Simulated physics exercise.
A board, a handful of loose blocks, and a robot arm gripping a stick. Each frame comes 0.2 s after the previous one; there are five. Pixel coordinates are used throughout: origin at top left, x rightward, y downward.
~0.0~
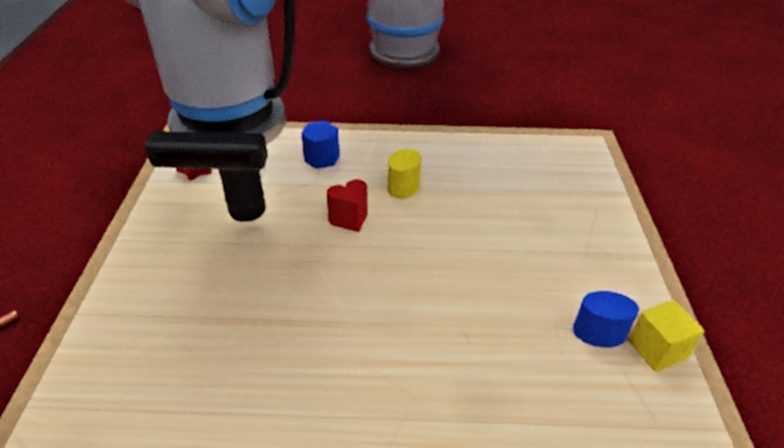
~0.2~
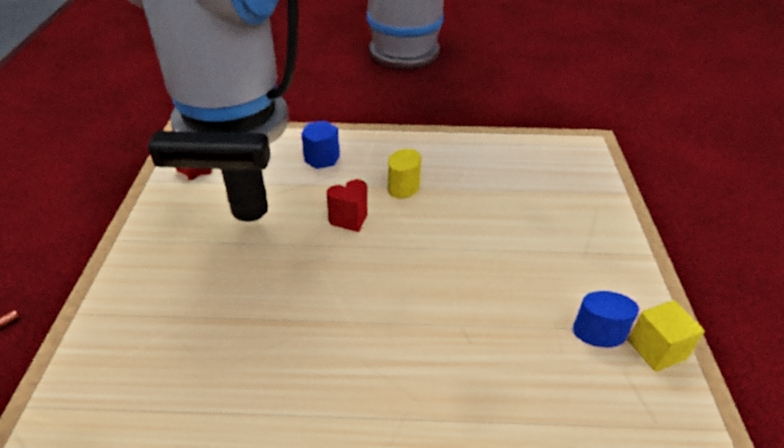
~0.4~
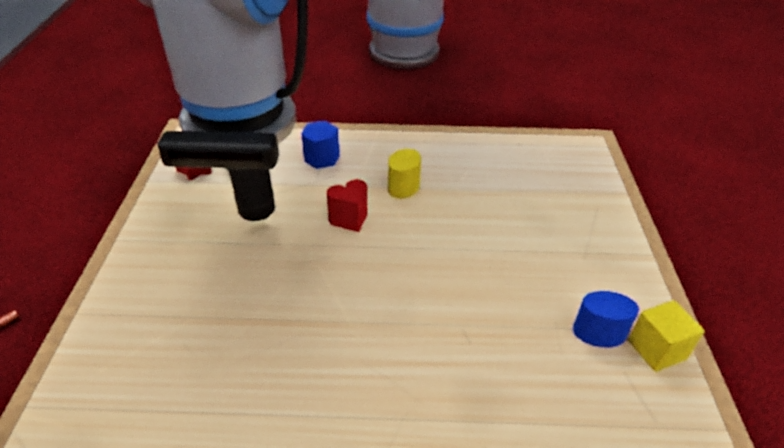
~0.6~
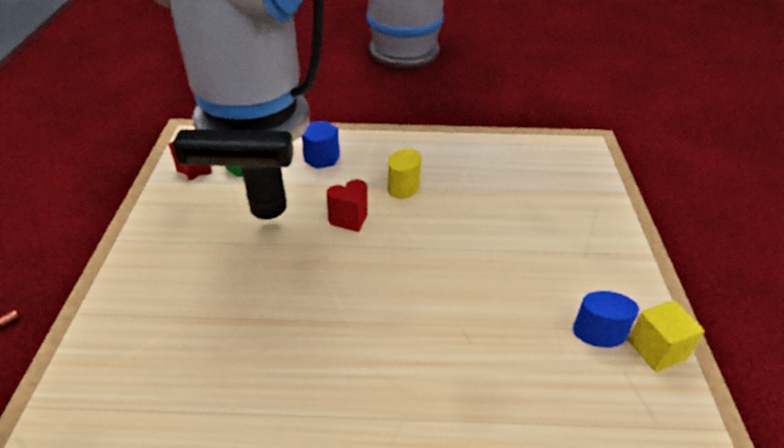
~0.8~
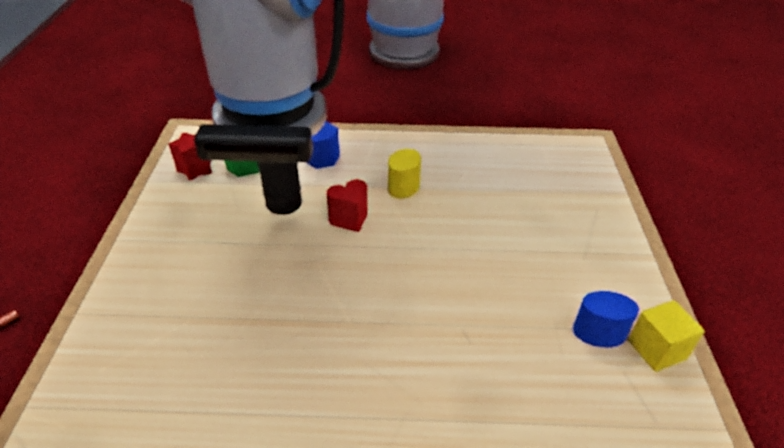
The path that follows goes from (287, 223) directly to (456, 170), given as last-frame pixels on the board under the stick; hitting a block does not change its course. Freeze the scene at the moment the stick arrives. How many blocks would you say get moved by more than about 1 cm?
Answer: Two blocks.
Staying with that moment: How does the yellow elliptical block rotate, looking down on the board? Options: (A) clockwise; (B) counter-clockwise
My pick is B.
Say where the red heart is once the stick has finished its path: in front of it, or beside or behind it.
It lies beside or behind the stick.
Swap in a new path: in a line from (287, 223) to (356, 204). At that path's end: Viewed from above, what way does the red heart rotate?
Prediction: Clockwise.
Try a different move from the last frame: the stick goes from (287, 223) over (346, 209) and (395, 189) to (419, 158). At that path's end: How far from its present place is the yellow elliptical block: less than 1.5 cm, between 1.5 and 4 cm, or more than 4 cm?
I reckon it covers more than 4 cm.
The first path, step by step. One third of the way, stick at (347, 185); red heart at (378, 191), turned 50° clockwise.
Two thirds of the way, stick at (405, 168); red heart at (387, 190), turned 85° clockwise; yellow elliptical block at (436, 149).
At the end, stick at (458, 152); blue six-sided block unmoved; red heart at (387, 190), turned 85° clockwise; yellow elliptical block at (484, 132), turned 25° anticlockwise.
